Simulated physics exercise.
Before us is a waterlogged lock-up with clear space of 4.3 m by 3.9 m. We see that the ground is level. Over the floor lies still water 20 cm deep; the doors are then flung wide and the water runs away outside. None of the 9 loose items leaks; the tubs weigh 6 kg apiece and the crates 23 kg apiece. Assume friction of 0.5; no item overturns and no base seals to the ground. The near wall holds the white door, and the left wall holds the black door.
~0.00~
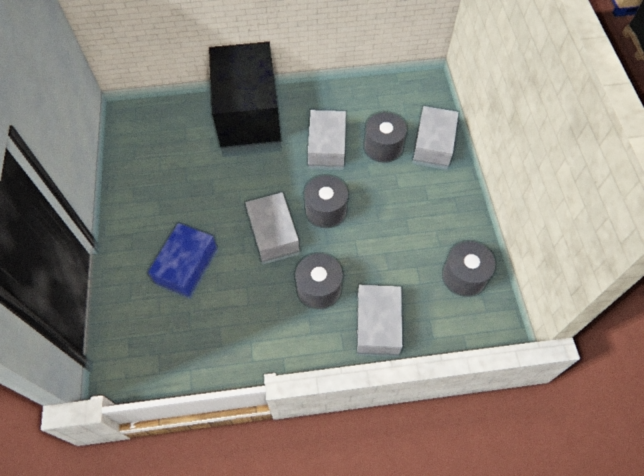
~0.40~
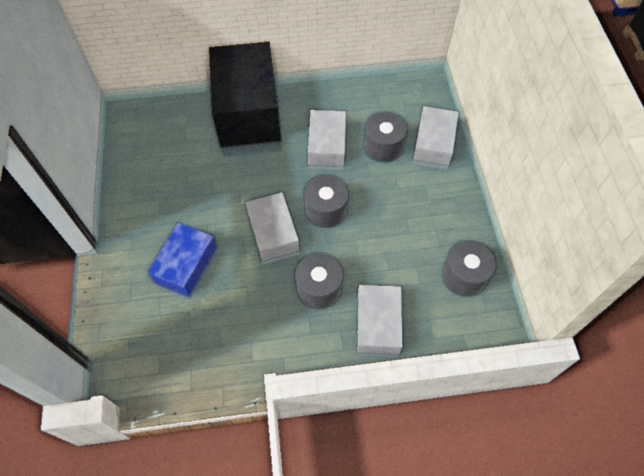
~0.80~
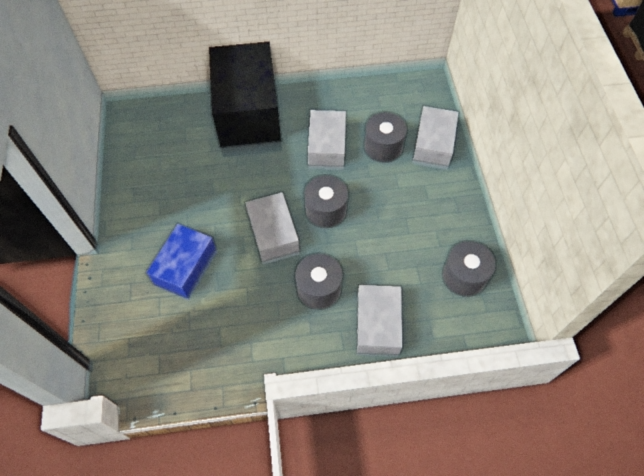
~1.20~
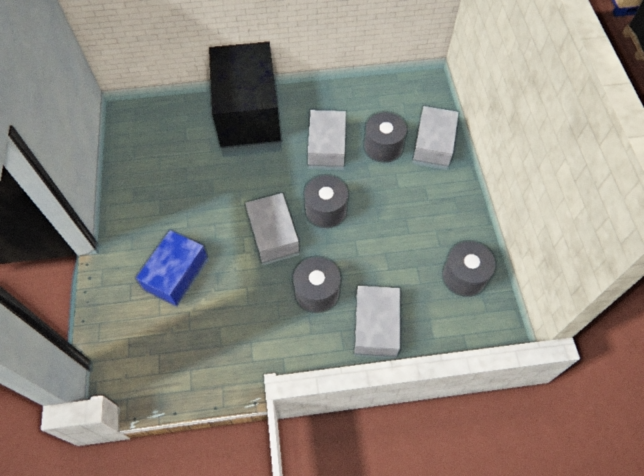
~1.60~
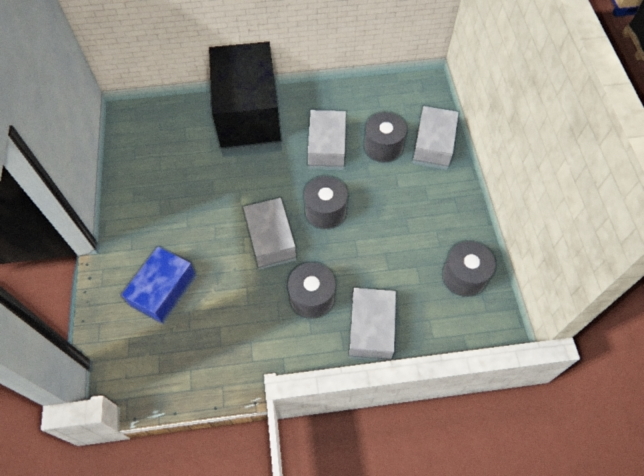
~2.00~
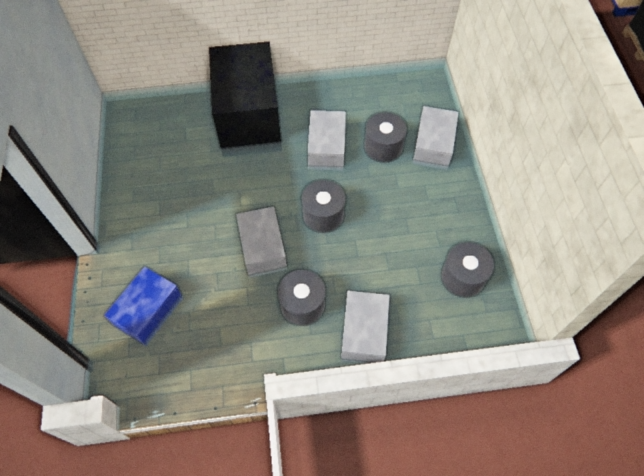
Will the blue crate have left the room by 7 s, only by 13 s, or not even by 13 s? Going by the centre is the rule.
It is out already by the earlier time.
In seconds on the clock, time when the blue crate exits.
4.5 s or so.
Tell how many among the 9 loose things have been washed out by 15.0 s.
I count 6.
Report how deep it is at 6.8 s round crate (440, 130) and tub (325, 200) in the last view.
First about 12 cm, second about 11 cm.
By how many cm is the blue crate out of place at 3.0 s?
Around 100 centimetres.
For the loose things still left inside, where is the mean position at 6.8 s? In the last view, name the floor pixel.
It sits at about (307, 256).
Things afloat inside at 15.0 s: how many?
I'd say 1 of them.
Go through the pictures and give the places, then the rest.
The first picture shows the blue crate at (181, 254) floats; about 3100 L in view; 0 of 9 have shifted.
The second picture shows the blue crate at (181, 254) floats; 20 cm deep round most things; 0 of 9 have shifted.
The third picture shows the blue crate at (180, 255) floats; about 2950 L in view; 0 of 9 have shifted.
The fourth picture shows the blue crate at (170, 262) floats, 13 cm from its start; about 2860 L in view; 1 of 9 have shifted.
The fifth picture shows the blue crate at (157, 279), afloat, 33 cm from its start; about 2780 L in view; 4 of 9 have shifted.
The sixth picture shows the blue crate at (141, 300) floats, 58 cm from its start; about 2710 L in view; 5 of 9 have shifted.
After 3.0 s the blue crate is near (107, 333), 1.0 m from its start, afloat; 0 of 9 are out; 9 afloat.
After 6.8 s the blue crate has gone out (at 4.7 s); 4 of 9 are out; 5 afloat.
After 11.0 s the blue crate has gone out (at 4.7 s); 4 of 9 are out; 3 afloat.
After 15.0 s the blue crate has gone out (at 4.7 s); 6 of 9 are out; 1 afloat.
